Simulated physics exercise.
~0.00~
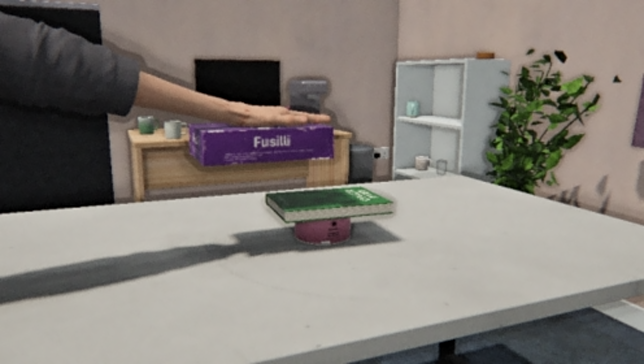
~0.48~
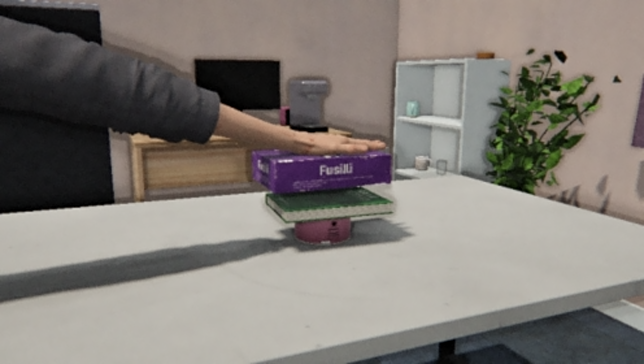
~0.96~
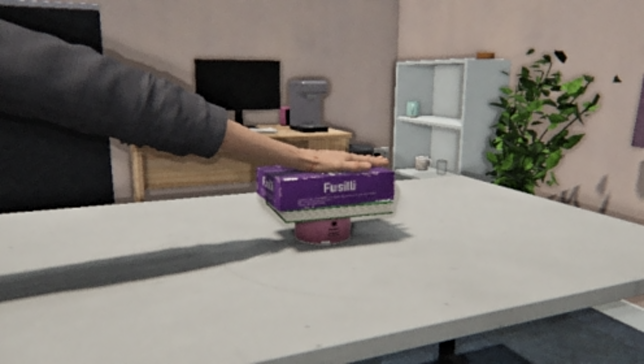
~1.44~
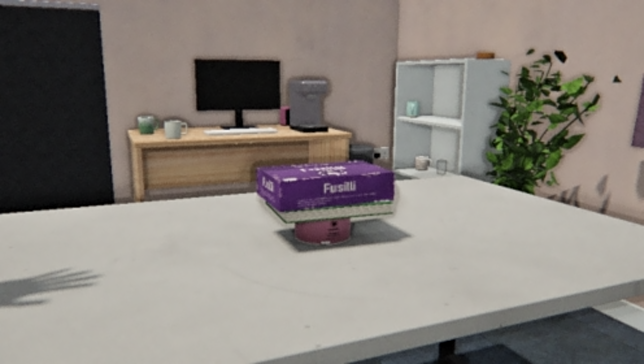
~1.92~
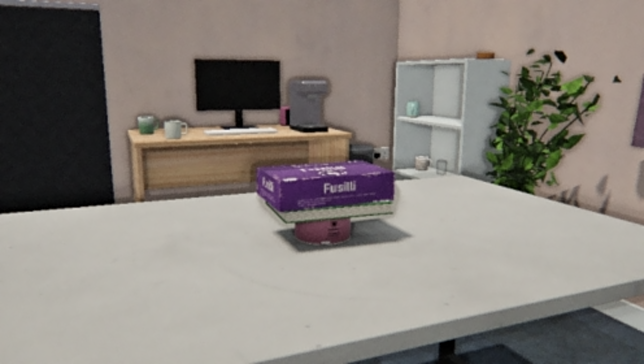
A hand lowering a purple fusilli packet onto a green book atop a pink tub, then withdrawing left as the stack stays balanced.
